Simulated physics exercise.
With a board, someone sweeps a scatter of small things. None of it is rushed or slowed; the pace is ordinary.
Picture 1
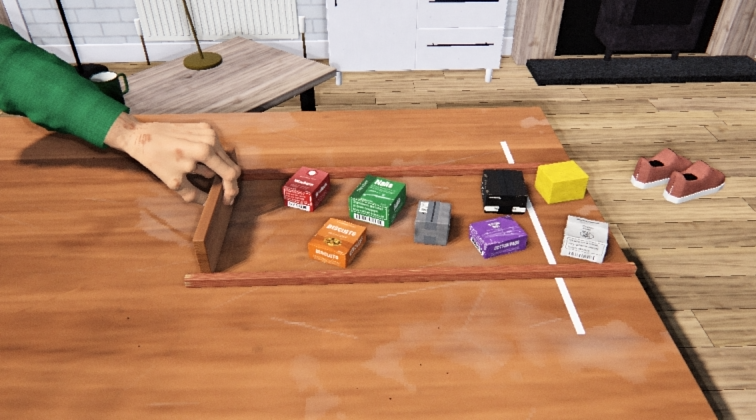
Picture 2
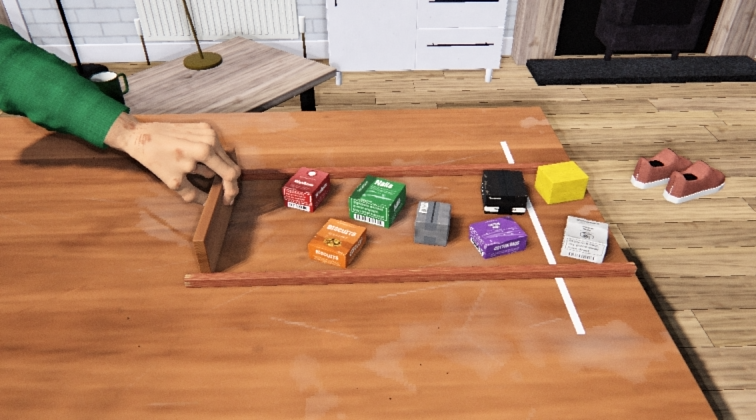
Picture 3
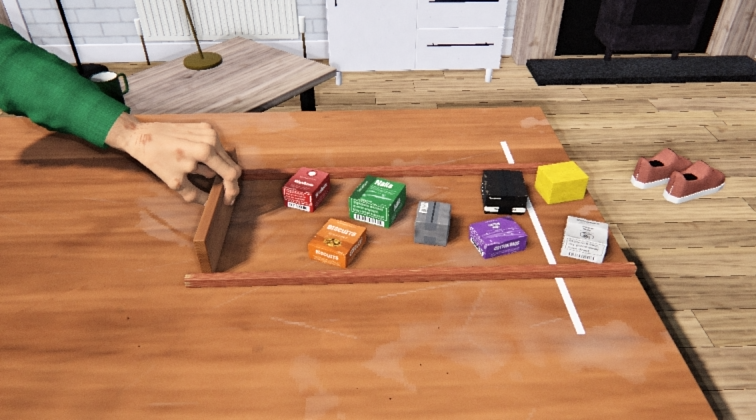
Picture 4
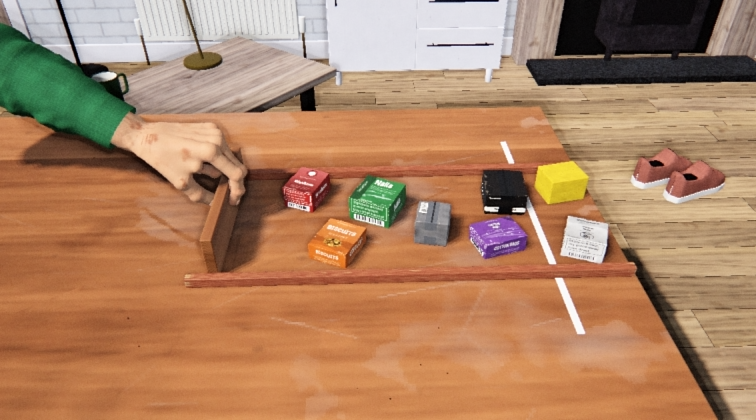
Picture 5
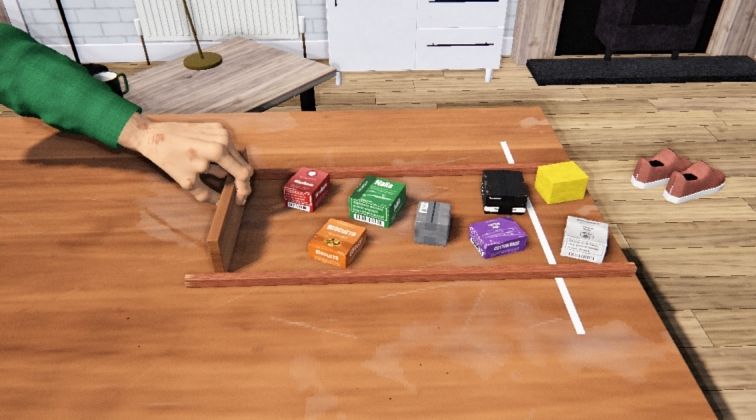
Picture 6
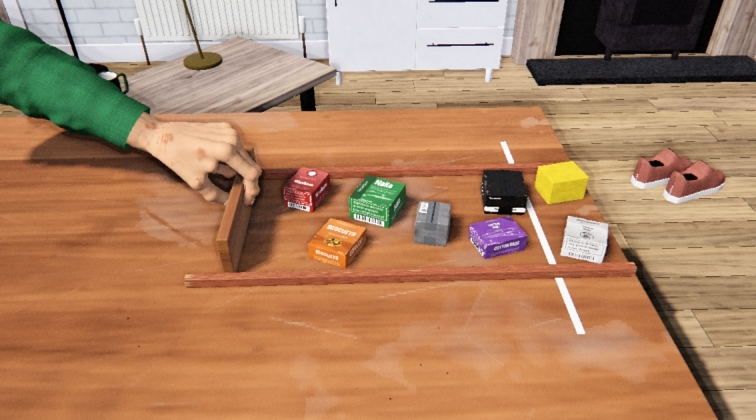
On a wooden table, a hand in a green sleeve slides a board slightly right toward scattered small coloured boxes, which stay still.
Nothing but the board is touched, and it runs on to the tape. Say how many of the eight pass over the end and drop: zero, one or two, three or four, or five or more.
From what I see, the table loses three or four of them.
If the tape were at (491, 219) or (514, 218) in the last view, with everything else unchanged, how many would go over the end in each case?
In that order 1 and 2.
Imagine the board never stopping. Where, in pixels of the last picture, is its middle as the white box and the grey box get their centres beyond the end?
With the white box it sits around (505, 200), with the grey box around (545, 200).
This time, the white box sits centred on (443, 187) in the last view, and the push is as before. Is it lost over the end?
It remains.
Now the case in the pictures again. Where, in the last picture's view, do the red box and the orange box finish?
The red box settles near (537, 176); as for the orange box, near (564, 234).
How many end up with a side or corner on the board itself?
The figure is 2.
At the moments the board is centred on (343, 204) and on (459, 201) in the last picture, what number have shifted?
The count is 3 at the first point and 8 at the second.
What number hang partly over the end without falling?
Count: 3.
Early on, none off yet; yellow block at rest near (561, 183); white box at rest near (585, 240); black box at rest near (504, 192).
Finally, the number that fall off is three or four; lost, black box, white box and yellow block.
